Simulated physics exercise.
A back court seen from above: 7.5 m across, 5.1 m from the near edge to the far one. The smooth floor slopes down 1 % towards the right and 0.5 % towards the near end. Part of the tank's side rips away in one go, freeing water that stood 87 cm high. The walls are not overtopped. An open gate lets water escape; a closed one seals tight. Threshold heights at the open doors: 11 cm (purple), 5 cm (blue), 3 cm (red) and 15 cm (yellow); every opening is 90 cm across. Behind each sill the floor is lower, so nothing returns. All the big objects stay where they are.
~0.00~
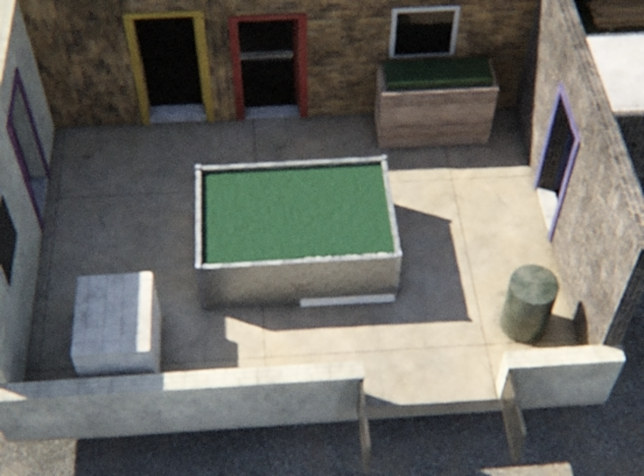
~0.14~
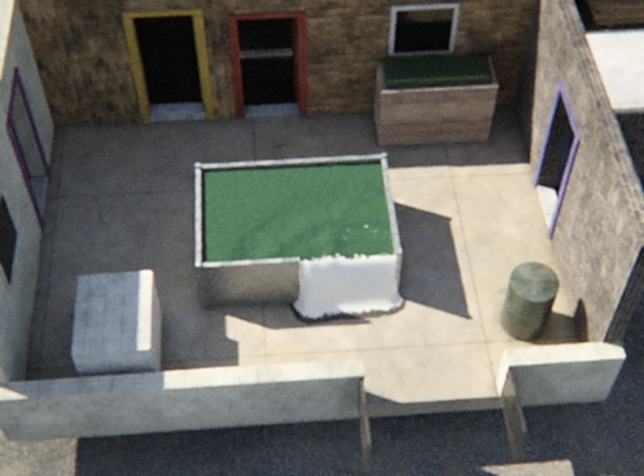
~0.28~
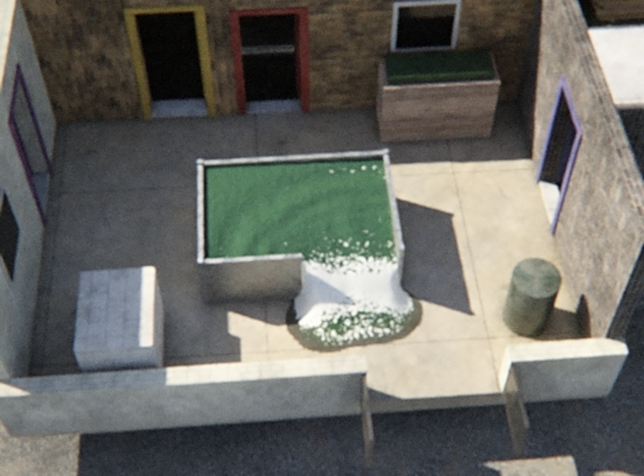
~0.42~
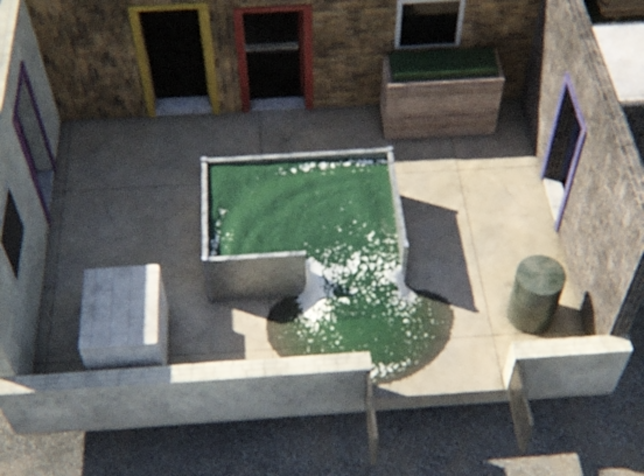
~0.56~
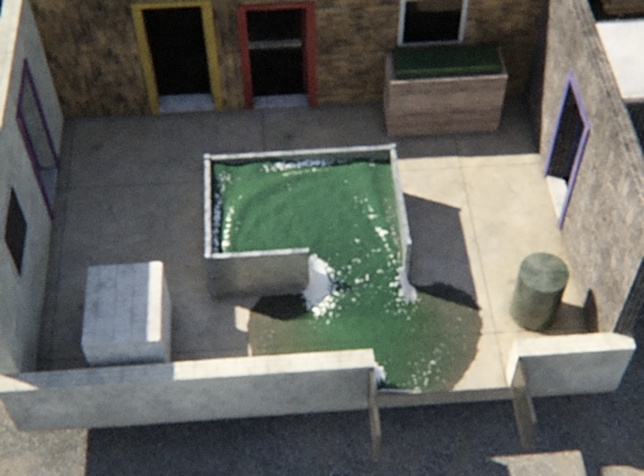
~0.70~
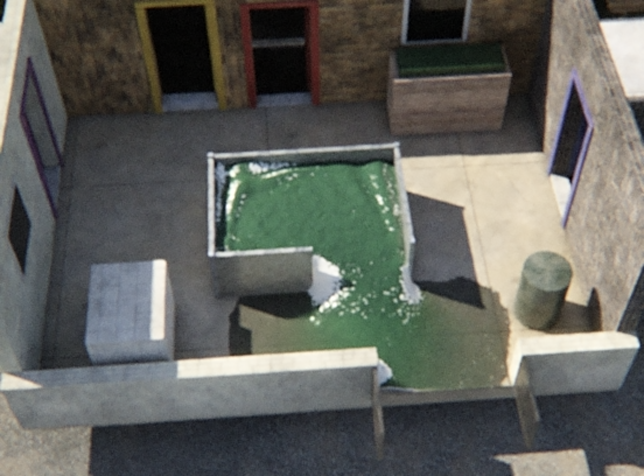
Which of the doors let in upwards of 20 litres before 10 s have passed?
Door by door: At the purple door it keeps below the limit; at the blue door it keeps below the limit; at the red door it stays under the limit; at the yellow door it does not reach the limit.
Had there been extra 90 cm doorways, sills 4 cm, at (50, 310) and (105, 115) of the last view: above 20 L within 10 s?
In that order: Under, over.
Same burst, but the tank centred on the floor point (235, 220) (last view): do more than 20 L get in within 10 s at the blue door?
Then: Blue above.
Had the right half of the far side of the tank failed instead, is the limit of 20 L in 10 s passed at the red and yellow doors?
Against that limit: Red past it, yellow not over.
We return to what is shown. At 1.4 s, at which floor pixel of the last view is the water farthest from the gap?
At about (93, 395).
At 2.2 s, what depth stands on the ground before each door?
Depths in cm: Purple 0, blue 0, red 0, yellow 0.
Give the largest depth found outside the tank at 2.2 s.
Roughly 42 cm.
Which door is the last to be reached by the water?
Last comes the red one.
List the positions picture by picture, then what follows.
The first frame shows the tank at (295, 214) is whole and still, 87 cm deep.
In the second frame, water pours out at (347, 281) and has run 0.8 m, to (402, 299); typically 10 cm deep outside, 87 cm at the tank's back.
In the third frame, water pours out at (349, 280) and has run 1.0 m, to (305, 341); typically 14 cm deep outside, 86 cm at the tank's back.
In the fourth frame, water pours out at (353, 279) and has run 1.5 m, to a hidden place; typically 11 cm deep outside, 80 cm at the tank's back.
In the fifth frame, the front is at a hidden place, 2.0 m from the gap at (356, 276); 4.2 m2 of floor is under water; 74 cm left at the back of the tank.
In the sixth frame, the front is at a hidden place, 2.3 m from the gap at (360, 274); 5.0 m2 of floor is under water; 75 cm left at the back of the tank.
After 1.4 s water covers 20 % of the floor and is deepest (56 cm) near (368, 366); purple door not reached, blue door not reached, red door not reached, yellow door not reached.
After 2.2 s water covers 30 % of the floor and is deepest (42 cm) near (355, 379); purple door not reached, blue door not reached, red door not reached, yellow door not reached.
After 3.5 s water covers 60 % of the floor and is deepest (29 cm) near (355, 379); purple door not reached, blue door 3 cm at the sill, 0 L in, red door not reached, yellow door 5 cm at the sill, 0 L in.
After 6.0 s water covers 75 % of the floor and is deepest (20 cm) near (355, 379); purple door 3 cm at the sill, 0 L in, blue door 2 cm at the sill, 0 L in, red door 3 cm at the sill, 0 L in, yellow door 8 cm at the sill, 0 L in.
After 10.0 s water covers 95 % of the floor and is deepest (10 cm) near (598, 363); purple door 3 cm at the sill, 0 L in, blue door 3 cm at the sill, 0 L in, red door 4 cm at the sill, 1 L in, yellow door 4 cm at the sill, 0 L in.
